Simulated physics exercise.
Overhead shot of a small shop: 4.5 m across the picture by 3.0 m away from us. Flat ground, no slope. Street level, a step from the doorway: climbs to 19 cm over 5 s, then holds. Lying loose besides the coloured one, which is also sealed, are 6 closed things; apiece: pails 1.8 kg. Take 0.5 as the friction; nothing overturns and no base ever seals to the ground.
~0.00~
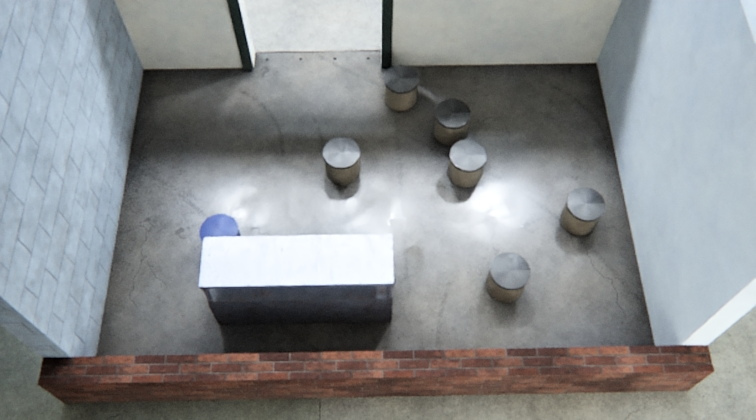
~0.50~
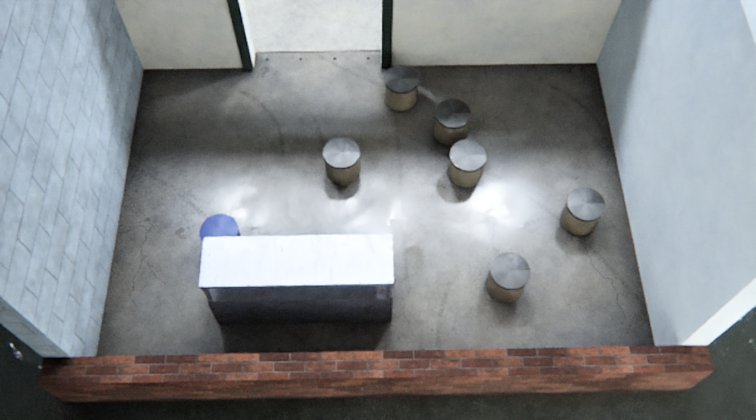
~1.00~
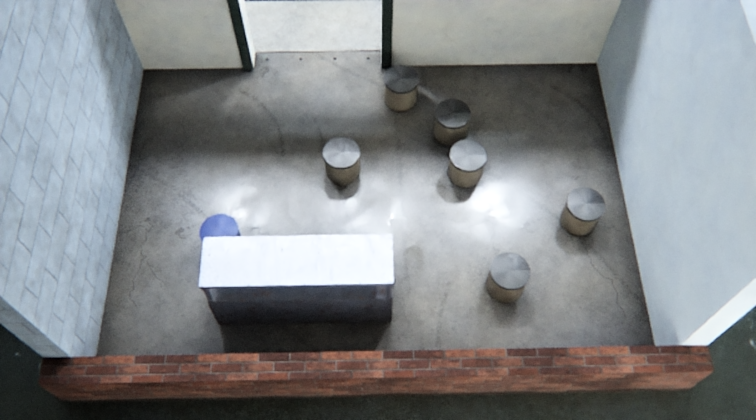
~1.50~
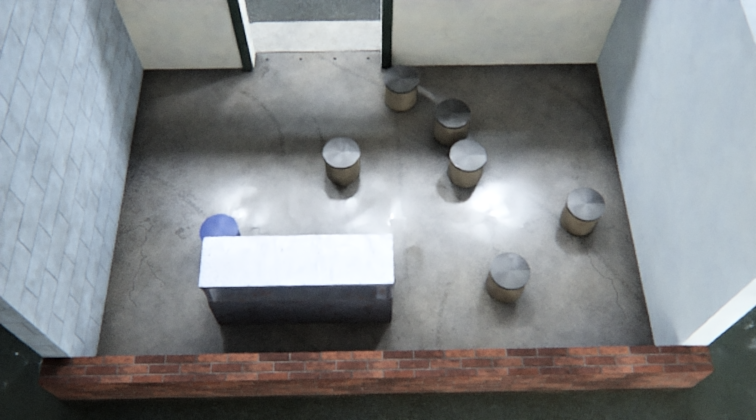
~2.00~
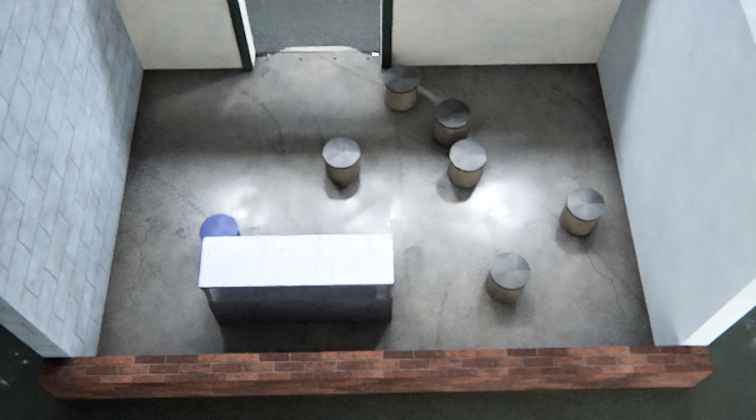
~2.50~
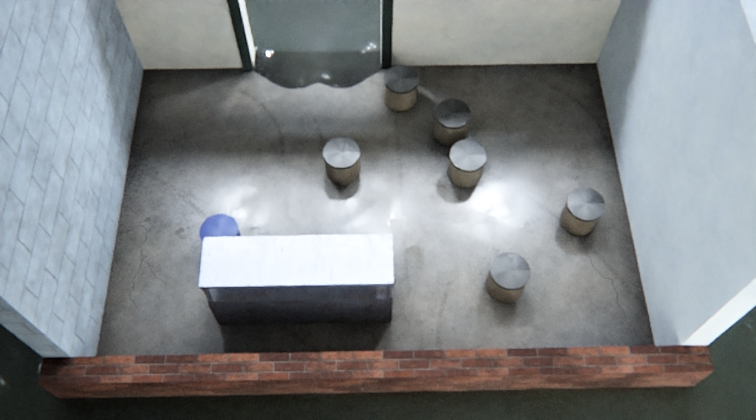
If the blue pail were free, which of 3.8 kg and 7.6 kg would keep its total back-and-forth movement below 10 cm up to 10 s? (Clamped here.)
I reckon the answer is neither of the two.
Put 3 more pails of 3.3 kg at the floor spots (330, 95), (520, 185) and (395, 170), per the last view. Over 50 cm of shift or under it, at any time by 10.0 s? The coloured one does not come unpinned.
Listed in turn, they go over the bar, beneath the bar, over the bar.
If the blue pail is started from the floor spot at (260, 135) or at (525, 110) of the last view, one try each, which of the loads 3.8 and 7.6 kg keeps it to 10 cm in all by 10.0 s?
In turn: Neither holds; either load holds.
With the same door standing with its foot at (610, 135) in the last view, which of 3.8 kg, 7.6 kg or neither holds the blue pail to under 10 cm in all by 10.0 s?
If so, then both options fall short.
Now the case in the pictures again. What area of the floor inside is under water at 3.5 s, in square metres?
Roughly 1.5 m2.
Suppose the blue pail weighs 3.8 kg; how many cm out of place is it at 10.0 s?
150 cm.
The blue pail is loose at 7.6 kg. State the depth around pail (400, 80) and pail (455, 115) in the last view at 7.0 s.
About 1 and 2 cm.
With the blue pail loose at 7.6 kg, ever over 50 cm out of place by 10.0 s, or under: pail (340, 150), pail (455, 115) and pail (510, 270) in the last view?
In order: Above the mark, within the mark, above the mark.
After 3.5 s the blue pail would be 0 cm from its start with 3.8 kg and 0 cm from its start with 7.6 kg; 0 cm of water round it then.
After 4.5 s the blue pail would be 0 cm from its start with 3.8 kg and 0 cm from its start with 7.6 kg; 2 cm of water round it then.
After 7.0 s the blue pail would be 115 cm from its start with 3.8 kg and 48 cm from its start with 7.6 kg; 8 cm of water round it then.
After 10.0 s the blue pail would be 173 cm from its start with 3.8 kg and 96 cm from its start with 7.6 kg; 12 cm of water round it then.
